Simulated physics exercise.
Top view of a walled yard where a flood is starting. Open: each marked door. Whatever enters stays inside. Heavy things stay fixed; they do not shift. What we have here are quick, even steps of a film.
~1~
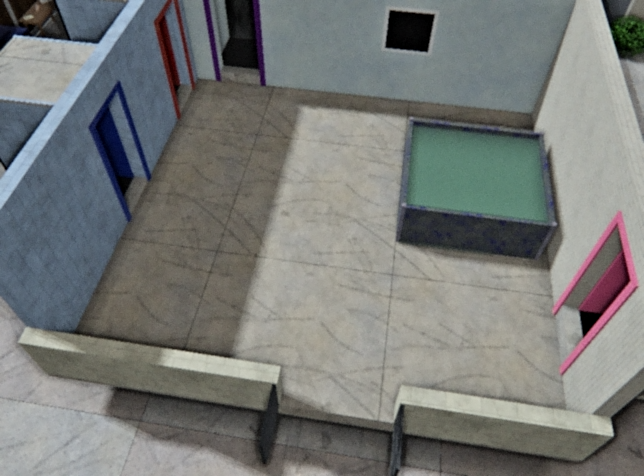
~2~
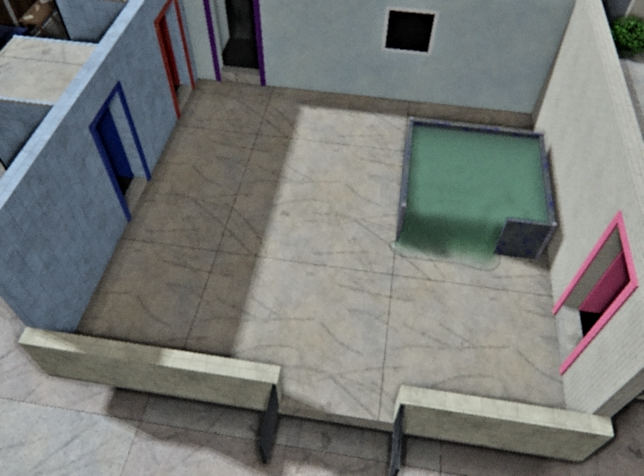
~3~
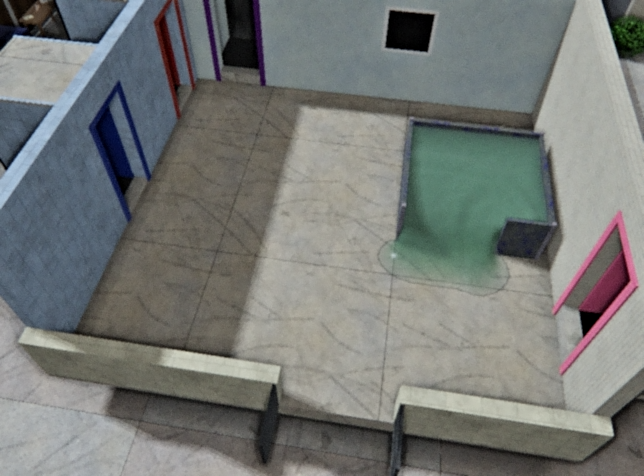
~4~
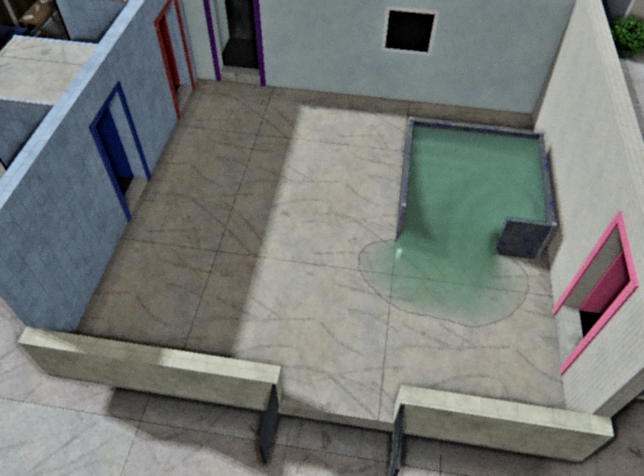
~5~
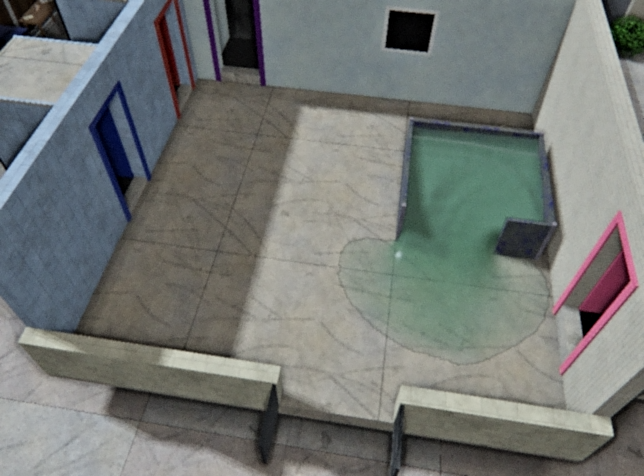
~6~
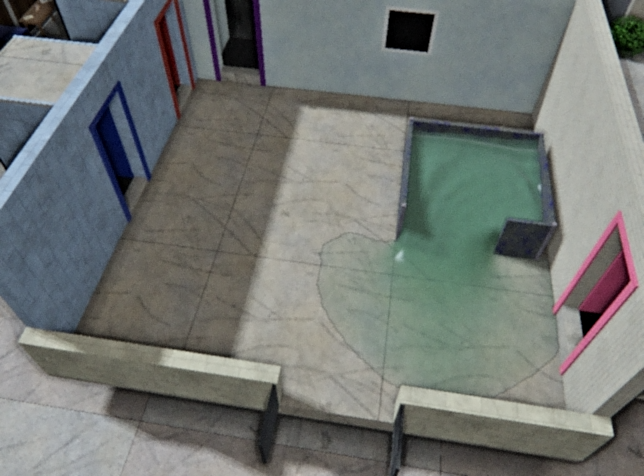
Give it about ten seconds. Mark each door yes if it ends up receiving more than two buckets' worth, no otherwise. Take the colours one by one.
Purple door - no, pink door - no, blue door - no, red door - no.
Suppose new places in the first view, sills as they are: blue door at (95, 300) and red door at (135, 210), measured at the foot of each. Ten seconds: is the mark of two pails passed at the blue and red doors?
Short version: The blue one tops the limit and the red one stays within the limit.
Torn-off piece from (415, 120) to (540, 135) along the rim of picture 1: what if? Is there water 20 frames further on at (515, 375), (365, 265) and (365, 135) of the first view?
Point by point: Swamped, untouched and swamped.
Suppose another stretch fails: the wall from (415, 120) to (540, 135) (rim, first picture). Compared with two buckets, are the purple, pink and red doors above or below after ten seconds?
Lab note: Purple below the mark, pink below the mark, red above the mark.
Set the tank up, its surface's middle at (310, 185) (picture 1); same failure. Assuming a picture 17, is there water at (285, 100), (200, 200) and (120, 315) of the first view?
In order: Untouched, untouched, submerged.
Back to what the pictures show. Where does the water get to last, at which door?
That is the purple door.
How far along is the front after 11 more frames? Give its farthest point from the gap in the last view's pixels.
Somewhere close to (145, 367).
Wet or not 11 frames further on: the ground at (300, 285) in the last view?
It'll be soaked.
A moment on, water covers 25 % of the floor; the purple door not reached, the pink door wet at the sill, nothing in, the blue door not reached, the red door not reached.
Next, water covers 30 % of the floor; the purple door not reached, the pink door wet at the sill, nothing in, the blue door not reached, the red door not reached.
Then, water covers 40 % of the floor; the purple door not reached, the pink door wet at the sill, nothing in, the blue door not reached, the red door not reached.
Later, water covers 60 % of the floor; the purple door not reached, the pink door wet at the sill, nothing in, the blue door wet at the sill, nothing in, the red door not reached.
In the end, water covers 90 % of the floor; the purple door wet at the sill, nothing in, the pink door wet at the sill, nothing in, the blue door wet at the sill, nothing in, the red door wet at the sill, nothing in.
